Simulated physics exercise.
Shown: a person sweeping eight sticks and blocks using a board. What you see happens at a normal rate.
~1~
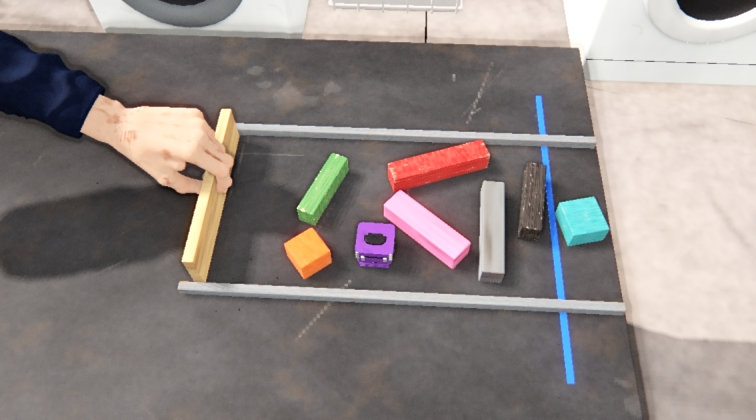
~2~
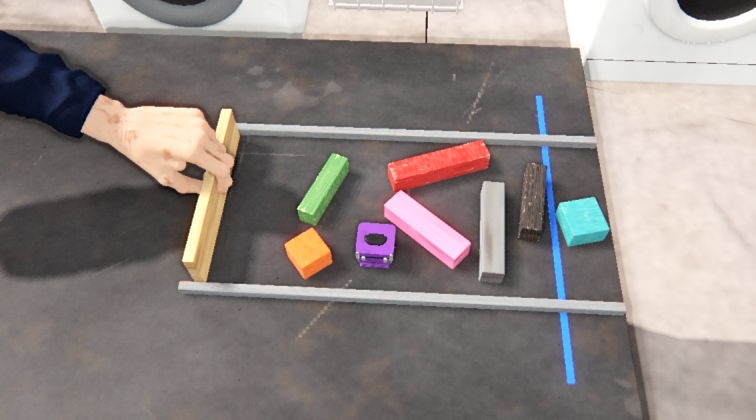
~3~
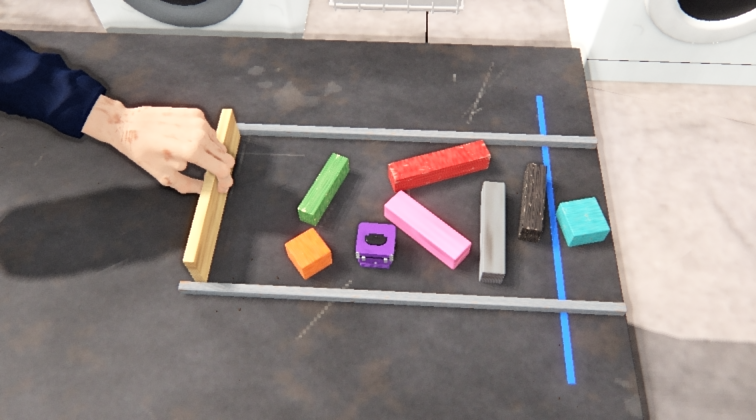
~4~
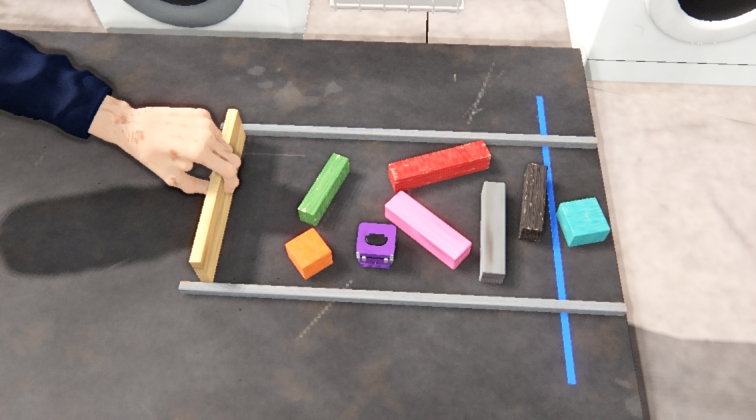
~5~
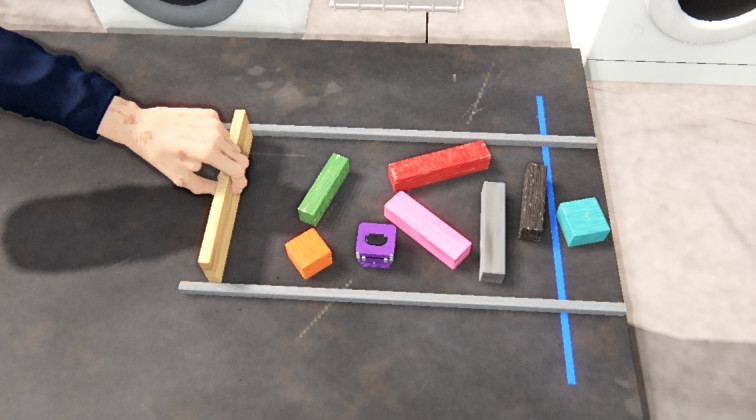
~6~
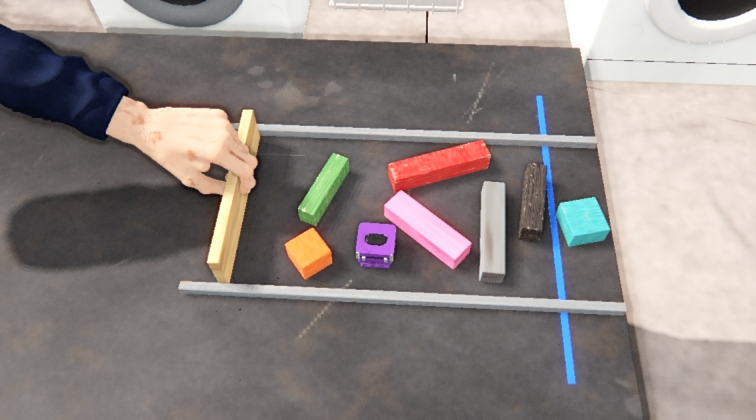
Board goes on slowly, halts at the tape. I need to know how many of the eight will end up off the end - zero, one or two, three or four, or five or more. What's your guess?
I'd say three or four.
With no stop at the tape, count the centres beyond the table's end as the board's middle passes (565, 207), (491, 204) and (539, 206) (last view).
4, 0 and 2.
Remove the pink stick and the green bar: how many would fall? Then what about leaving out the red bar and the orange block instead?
In order, the numbers are 2 and 3.
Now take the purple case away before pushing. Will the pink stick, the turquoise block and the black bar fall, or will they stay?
Note: Pink stick is on by the end; turquoise block is off by the end; black bar is off by the end.
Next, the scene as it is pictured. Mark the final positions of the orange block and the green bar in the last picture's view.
In the last picture the orange block sits around (580, 283) and the green bar around (562, 198).
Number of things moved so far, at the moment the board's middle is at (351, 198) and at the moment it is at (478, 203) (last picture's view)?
3 and 8.
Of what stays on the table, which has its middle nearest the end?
It would be the pink stick.
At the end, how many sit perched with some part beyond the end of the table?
The number would be 1.
Early on, none off yet; turquoise block at rest near (582, 222); black bar at rest near (533, 202); grey stick at rest near (493, 231).
A while later, none off yet; turquoise block at rest near (582, 222); black bar moving near (543, 202); grey stick travelled a little near (528, 234).
Finally, the number that fall off is three or four; lost, red bar, grey stick, black bar and turquoise block.
